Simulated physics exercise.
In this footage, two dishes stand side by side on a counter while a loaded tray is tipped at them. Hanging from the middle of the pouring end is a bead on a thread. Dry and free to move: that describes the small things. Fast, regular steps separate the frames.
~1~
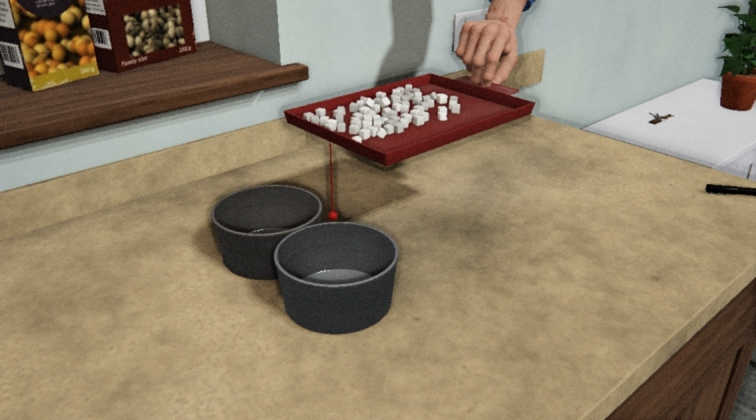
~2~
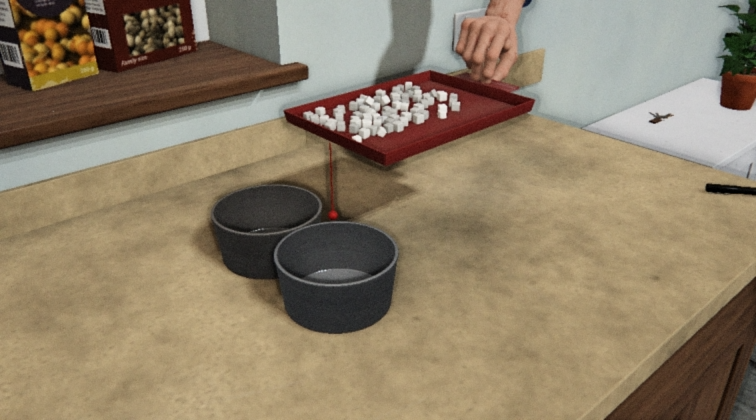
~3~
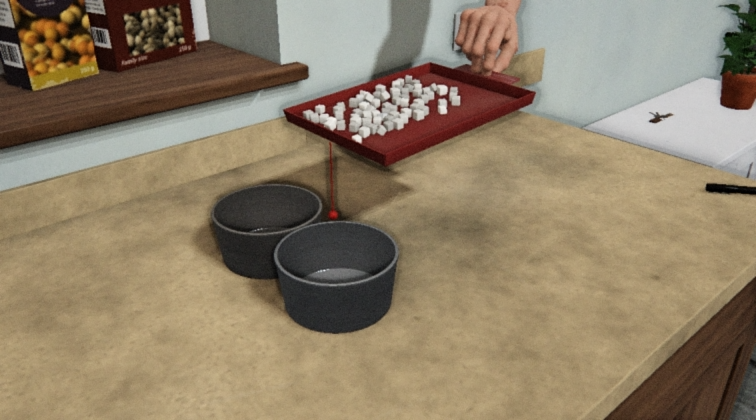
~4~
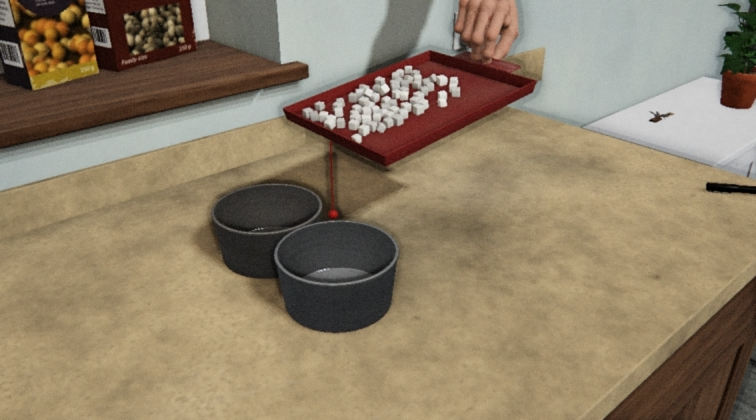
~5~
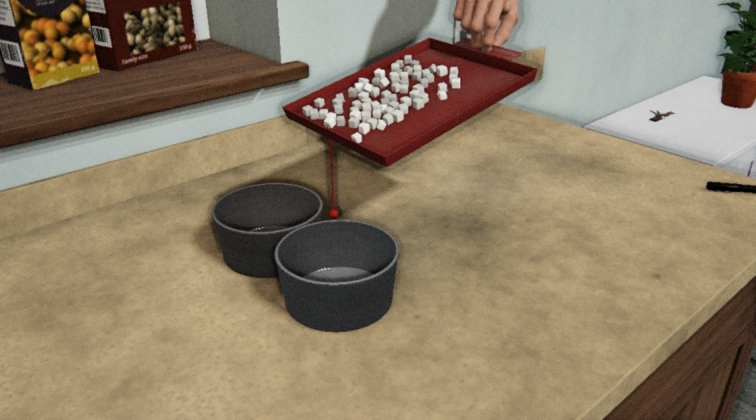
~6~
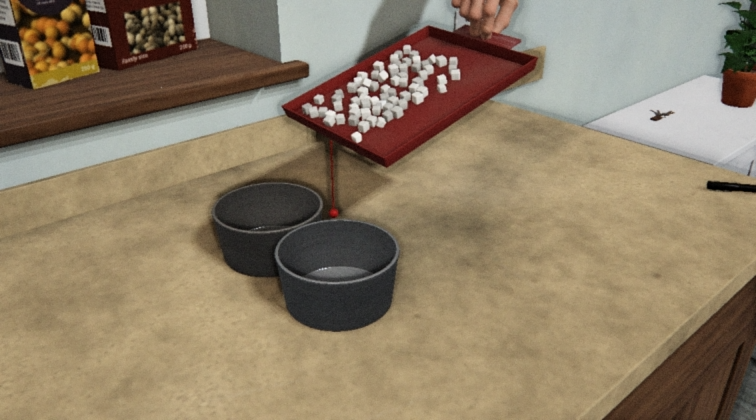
On a kitchen counter, a hand gradually tilting a red tray of white cubes toward two dark dishes, a red bead hanging beneath.
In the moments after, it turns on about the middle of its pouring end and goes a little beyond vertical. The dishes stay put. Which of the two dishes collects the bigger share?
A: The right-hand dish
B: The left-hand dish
The right-hand dish (A).
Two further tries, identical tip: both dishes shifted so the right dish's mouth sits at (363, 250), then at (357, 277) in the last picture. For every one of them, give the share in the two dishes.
In order, about 50 and 90 in a hundred.
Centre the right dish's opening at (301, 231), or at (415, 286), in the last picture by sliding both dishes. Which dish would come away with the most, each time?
In the first try it's the right-side dish, and in the second it's the left-side dish.
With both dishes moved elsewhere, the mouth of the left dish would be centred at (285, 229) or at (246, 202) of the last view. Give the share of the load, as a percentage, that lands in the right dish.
I'd say about 40 percent, followed by about 70 percent.
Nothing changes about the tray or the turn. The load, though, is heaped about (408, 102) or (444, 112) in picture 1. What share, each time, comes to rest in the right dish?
You'd get near 80 percent first and near 80 percent next.
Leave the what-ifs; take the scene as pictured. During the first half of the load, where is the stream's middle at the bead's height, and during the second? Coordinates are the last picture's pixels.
Points: About (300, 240), then about (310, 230).
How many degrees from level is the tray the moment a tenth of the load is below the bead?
It has tipped about 110 degrees.
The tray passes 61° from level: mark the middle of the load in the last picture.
Roughly at (342, 116).
Shortly afterwards, tray tipped steeply; the whole lot on the tray.
Next, tray tipped past a quarter turn; all but a few on the tray; only a few in the right dish.
Some moments later, tray tipped past a quarter turn; near two thirds in the right dish; a little in the left dish; near a third outside both.
In the end, tray tipped past a quarter turn; near two thirds in the right dish; a little in the left dish; near a third outside both.
